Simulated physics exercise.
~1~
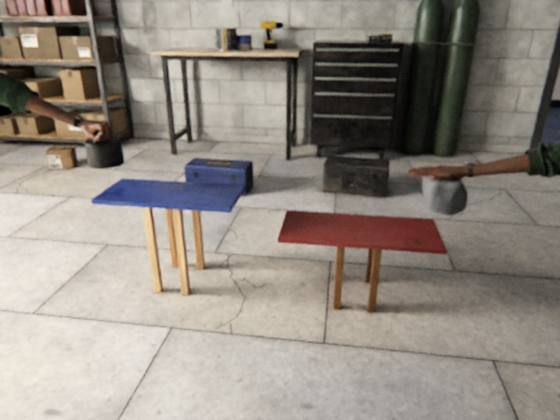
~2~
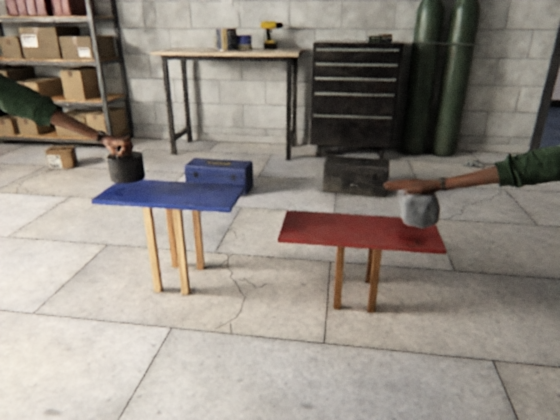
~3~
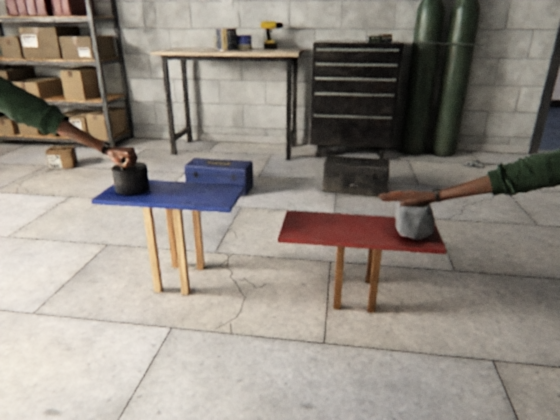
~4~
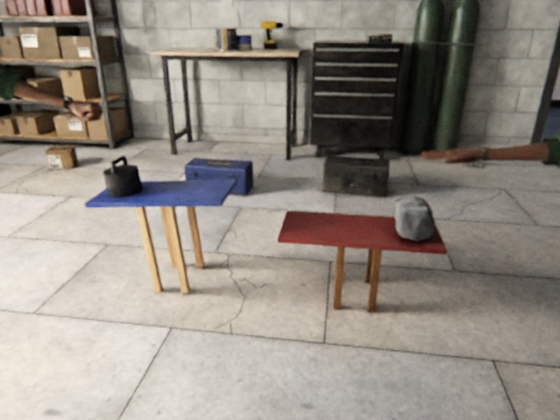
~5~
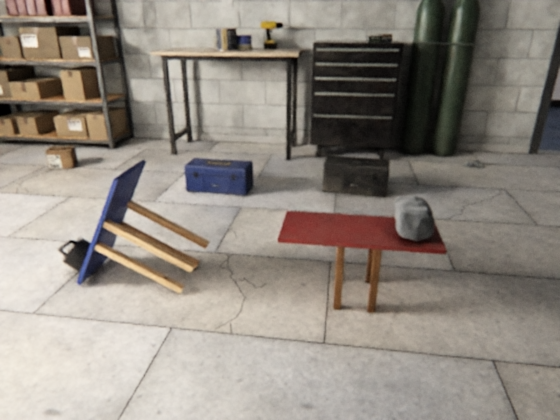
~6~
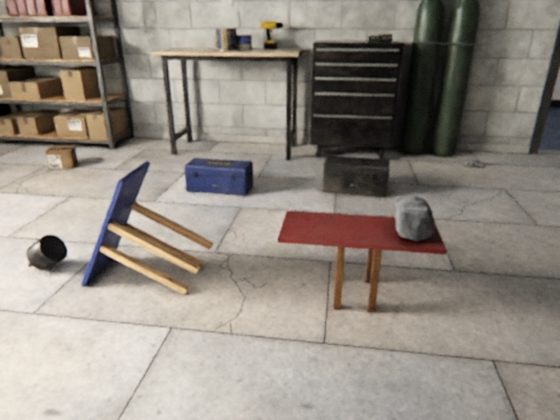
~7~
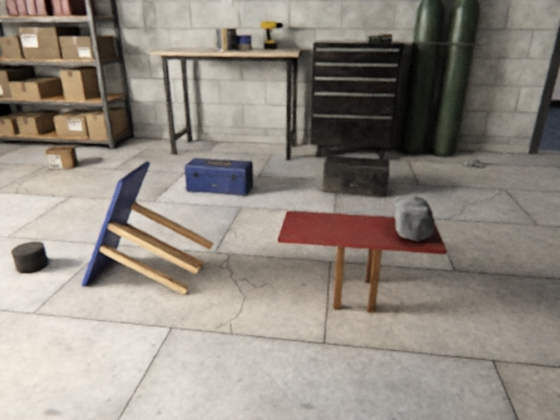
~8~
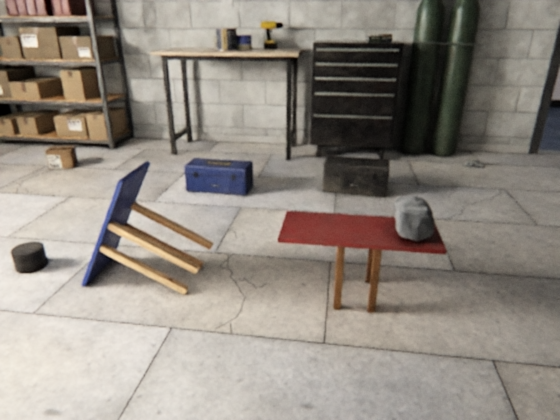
A blue table tips over after hands load both tables, while the red one stays standing.
